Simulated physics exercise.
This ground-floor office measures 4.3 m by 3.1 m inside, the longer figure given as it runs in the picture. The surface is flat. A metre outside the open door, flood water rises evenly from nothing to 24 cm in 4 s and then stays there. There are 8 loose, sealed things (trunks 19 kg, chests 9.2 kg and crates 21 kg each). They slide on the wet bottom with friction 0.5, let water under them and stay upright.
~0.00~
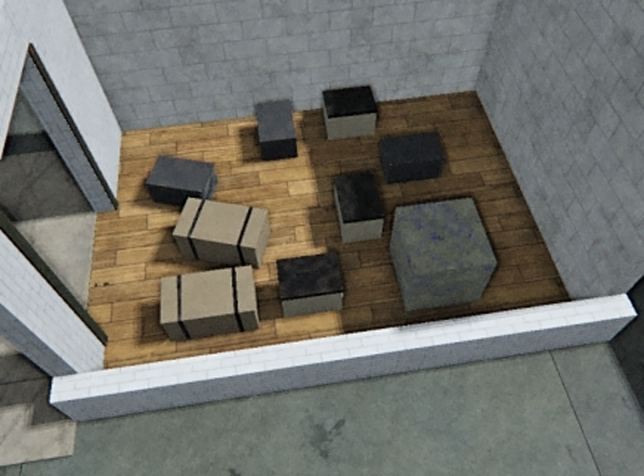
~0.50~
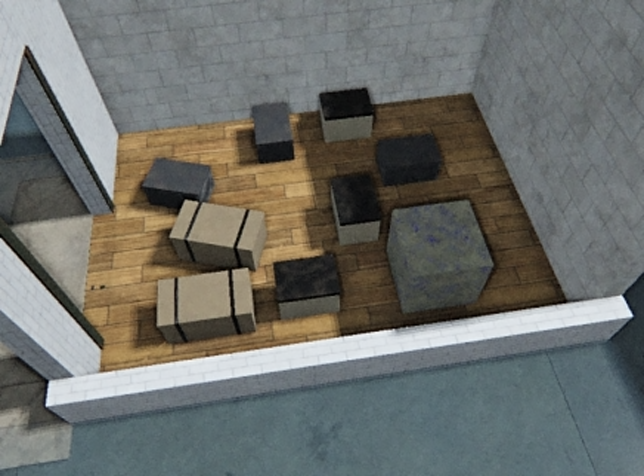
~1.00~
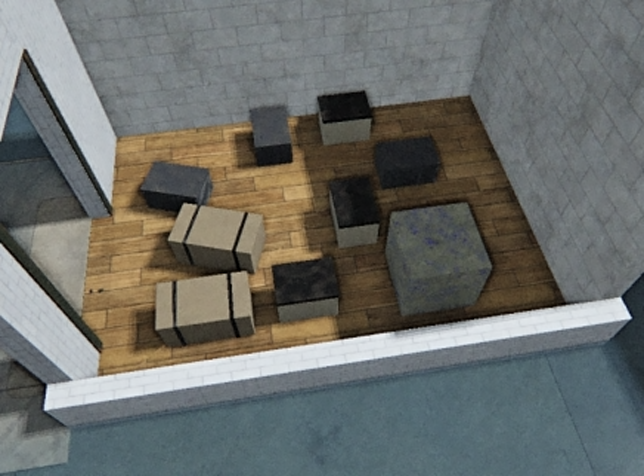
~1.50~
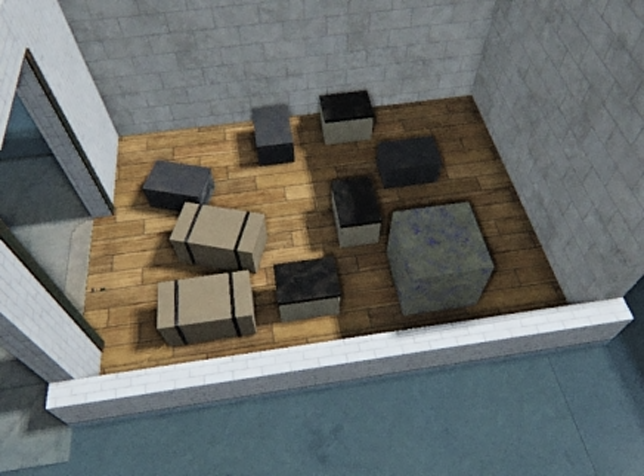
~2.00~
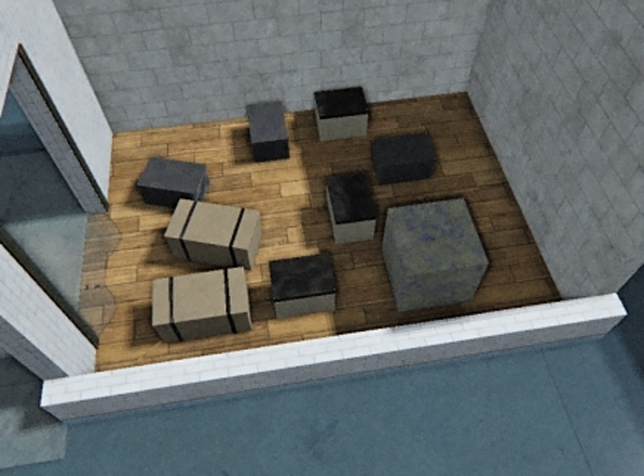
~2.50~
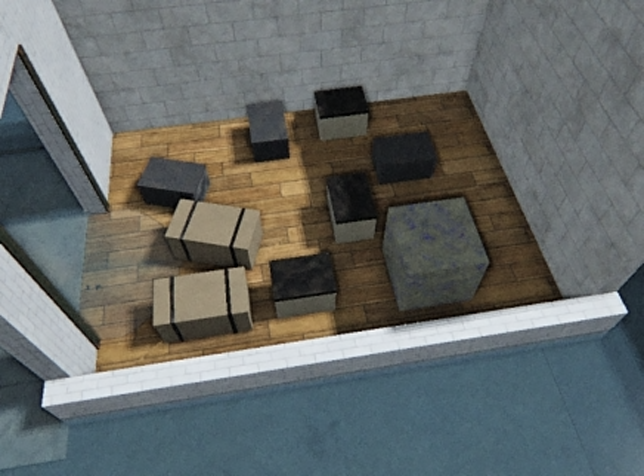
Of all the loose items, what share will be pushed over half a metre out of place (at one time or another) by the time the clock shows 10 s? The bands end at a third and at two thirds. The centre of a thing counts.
Share: Two thirds or more.
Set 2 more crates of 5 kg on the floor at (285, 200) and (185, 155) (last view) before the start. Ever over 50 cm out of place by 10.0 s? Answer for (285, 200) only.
Answer: More.
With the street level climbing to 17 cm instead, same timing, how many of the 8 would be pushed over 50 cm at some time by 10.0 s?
Then 4.
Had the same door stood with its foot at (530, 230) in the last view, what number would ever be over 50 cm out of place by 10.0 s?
In that case 8 of them.
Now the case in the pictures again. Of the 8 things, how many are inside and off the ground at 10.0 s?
At that moment 8.
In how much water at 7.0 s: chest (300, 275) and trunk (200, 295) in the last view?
About 12 and 12 cm.
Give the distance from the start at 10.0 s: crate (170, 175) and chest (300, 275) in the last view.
In that order: 30 cm, 80 cm.
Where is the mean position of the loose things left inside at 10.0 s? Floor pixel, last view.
At about (349, 178).
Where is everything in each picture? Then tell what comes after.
A trunk at (221, 222), on the bottom; a chest at (350, 100) rests on the ground; water covers 0.0 m2; 0 of 8 have shifted, in the first picture.
A trunk at (217, 224) rests on the ground; a chest at (346, 102) rests on the ground; water covers 0.0 m2; 0 of 8 have shifted, in the second picture.
A trunk at (216, 227), on the bottom; a chest at (344, 105), on the bottom; water covers 0.0 m2; 0 of 8 have shifted, in the third picture.
A trunk at (218, 227) rests on the ground; a chest at (346, 105), on the bottom; 0.0 m2 under water; 0 of 8 have shifted, in the fourth picture.
A trunk at (213, 223), on the bottom; a chest at (341, 101) rests on the ground; water covers 0.1 m2; 0 of 8 have shifted, in the fifth picture.
A trunk at (213, 223), on the bottom; a chest at (341, 100), on the bottom; water covers 0.8 m2; 0 of 8 have shifted, in the sixth picture.
After 3.5 s 0 of 8 are over 50 cm from their spots; 0 afloat.
After 4.5 s 1 of 8 are over 50 cm from their spots; 1 afloat.
After 7.0 s 5 of 8 are over 50 cm from their spots; 4 afloat.
After 10.0 s 6 of 8 are over 50 cm from their spots, and 6 have been at some point; 8 afloat.
